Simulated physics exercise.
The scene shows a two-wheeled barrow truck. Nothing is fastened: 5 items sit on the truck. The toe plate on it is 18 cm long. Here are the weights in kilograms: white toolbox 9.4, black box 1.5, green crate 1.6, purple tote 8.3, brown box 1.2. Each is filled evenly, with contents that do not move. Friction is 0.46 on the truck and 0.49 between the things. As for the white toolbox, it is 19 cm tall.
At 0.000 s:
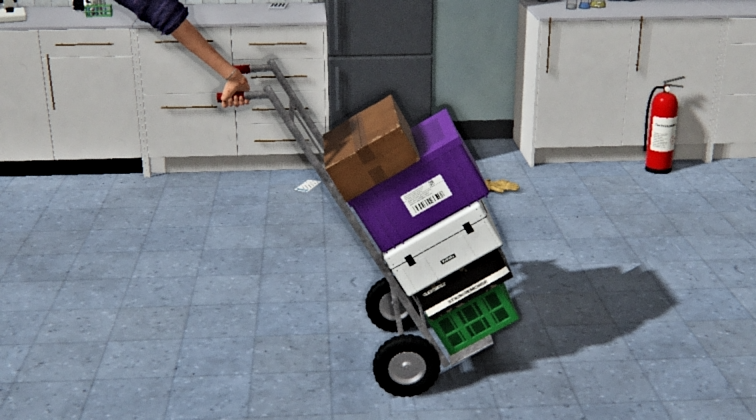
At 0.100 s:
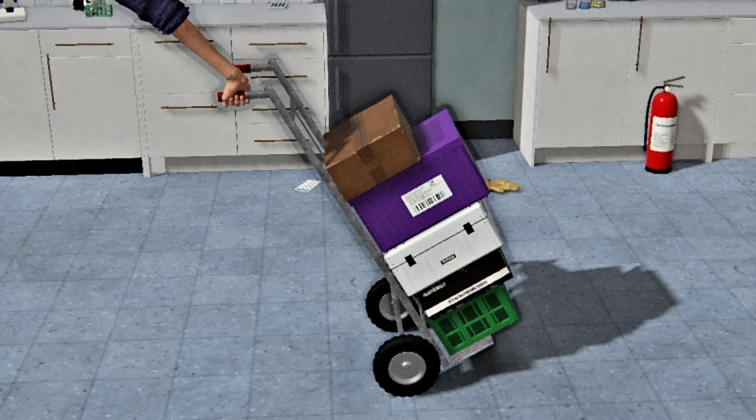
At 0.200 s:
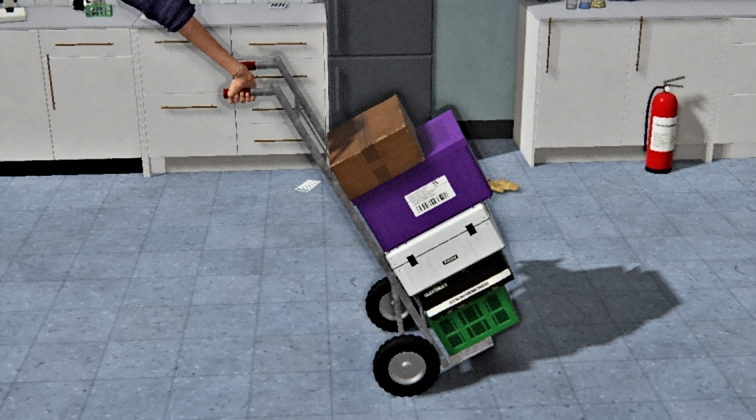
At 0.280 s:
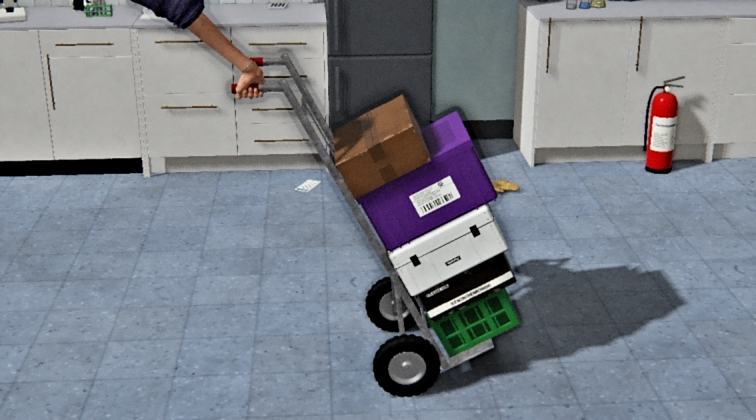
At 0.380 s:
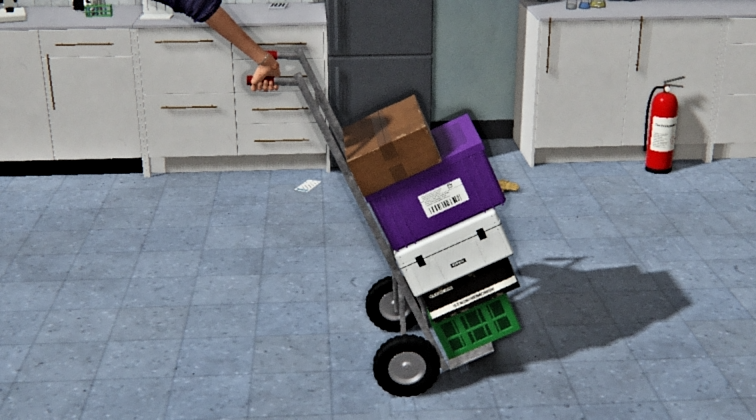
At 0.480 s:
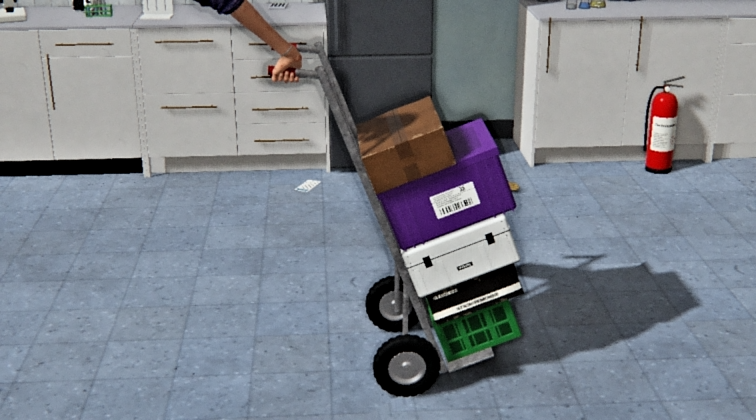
A hand and forearm in a dark sleeve, at upper left, grip the handle of a tilted hand truck on a blue tiled floor, seen from the side before pale cabinets and a red extinguisher. The truck carries a green crate, black box, white toolbox, purple tote and brown box, bottom to top. The hand moves slightly right, raising the truck partway toward upright while its wheels and the camera stay put.
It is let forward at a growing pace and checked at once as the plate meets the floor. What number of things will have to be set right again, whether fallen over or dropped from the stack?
The load sheds over two items.
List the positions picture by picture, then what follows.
In the first picture, truck 30° back; white toolbox (438, 232); black box (457, 266).
In the second picture, truck 30° back; brown box (370, 147); green crate (468, 303).
In the third picture, truck 29° back; purple tote (418, 181); brown box (374, 146).
In the fourth picture, truck 27° back; green crate (469, 306); purple tote (423, 181).
In the fifth picture, truck 24° back; brown box (390, 144); green crate (470, 309).
In the sixth picture, truck 21° back; white toolbox (455, 238); black box (468, 275).
Around 1.08 s, truck upright; white toolbox tipped 17° against what carries it near (519, 259); black box tipped 17° against what carries it near (504, 297); brown box tipped 17° against what carries it.
Around 1.38 s, truck upright; purple tote and brown box now dropped from the stack; white toolbox tipped 46° against what carries it near (571, 273); black box tipped 46° against what carries it near (539, 300).
Around 1.58 s, truck upright; white toolbox and black box now dropped from the stack; green crate on its side.
Around 1.88 s, truck upright; green crate on its side.
Finally (2.6 s), dropped from the stack, white toolbox, black box, purple tote and brown box; on their side or leaning hard on the truck, green crate. In the last view, white toolbox near (670, 307), black box near (598, 316).
